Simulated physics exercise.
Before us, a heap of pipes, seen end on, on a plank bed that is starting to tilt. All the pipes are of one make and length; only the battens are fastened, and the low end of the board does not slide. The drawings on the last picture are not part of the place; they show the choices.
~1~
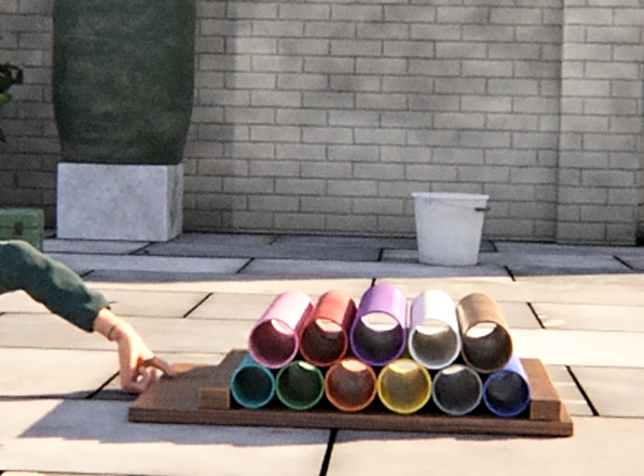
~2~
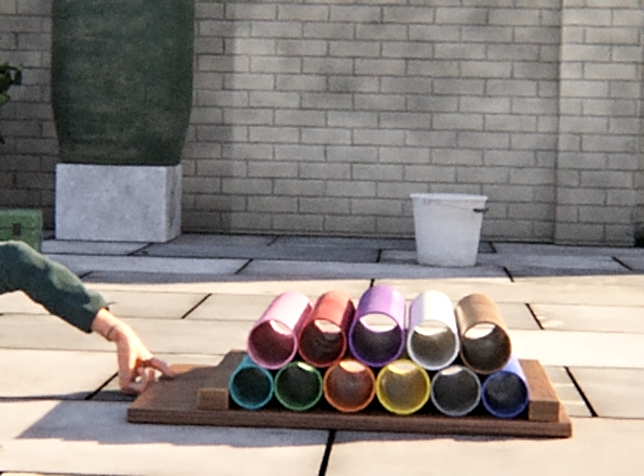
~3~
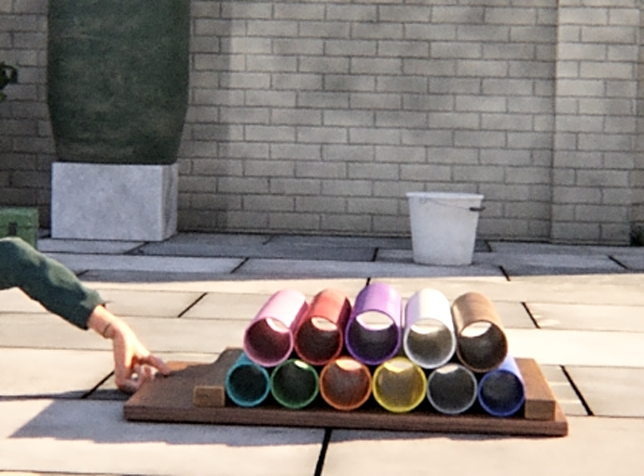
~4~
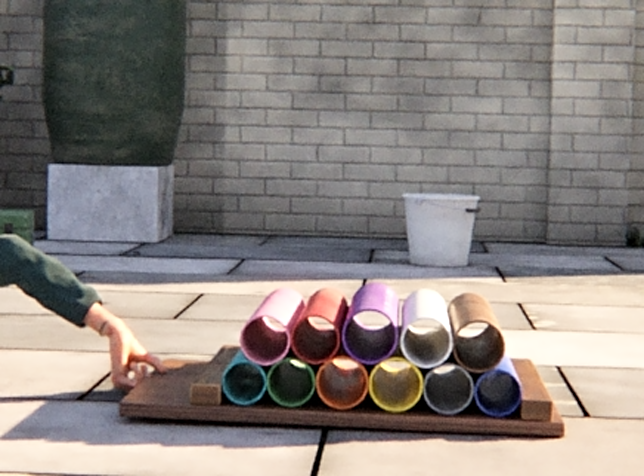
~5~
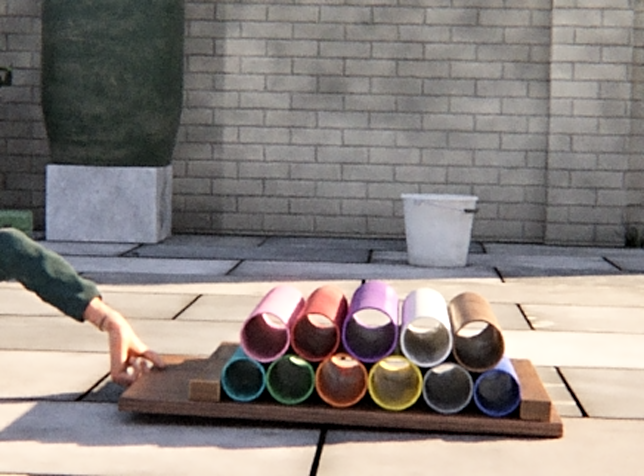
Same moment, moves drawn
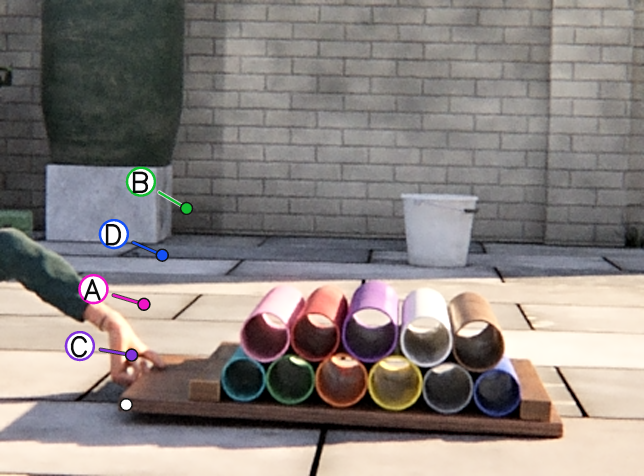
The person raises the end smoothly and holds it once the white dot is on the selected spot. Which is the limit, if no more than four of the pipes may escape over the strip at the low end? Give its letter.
B is the limit.
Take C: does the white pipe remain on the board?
Yes, with C.
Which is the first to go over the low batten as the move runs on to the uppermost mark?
The brown one.
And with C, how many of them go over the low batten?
The count is none.
On the marked copy, A at (144, 305); B at (186, 209); C at (132, 355); D at (162, 255); the white dot at (126, 404).
Following B. Soon after the start, board at 17°.
Later, board at 29°.
In the end, board at 29°, two over the low batten (brown, white).
As for the rest, A none over the low batten; C none over the low batten; D none over the low batten.
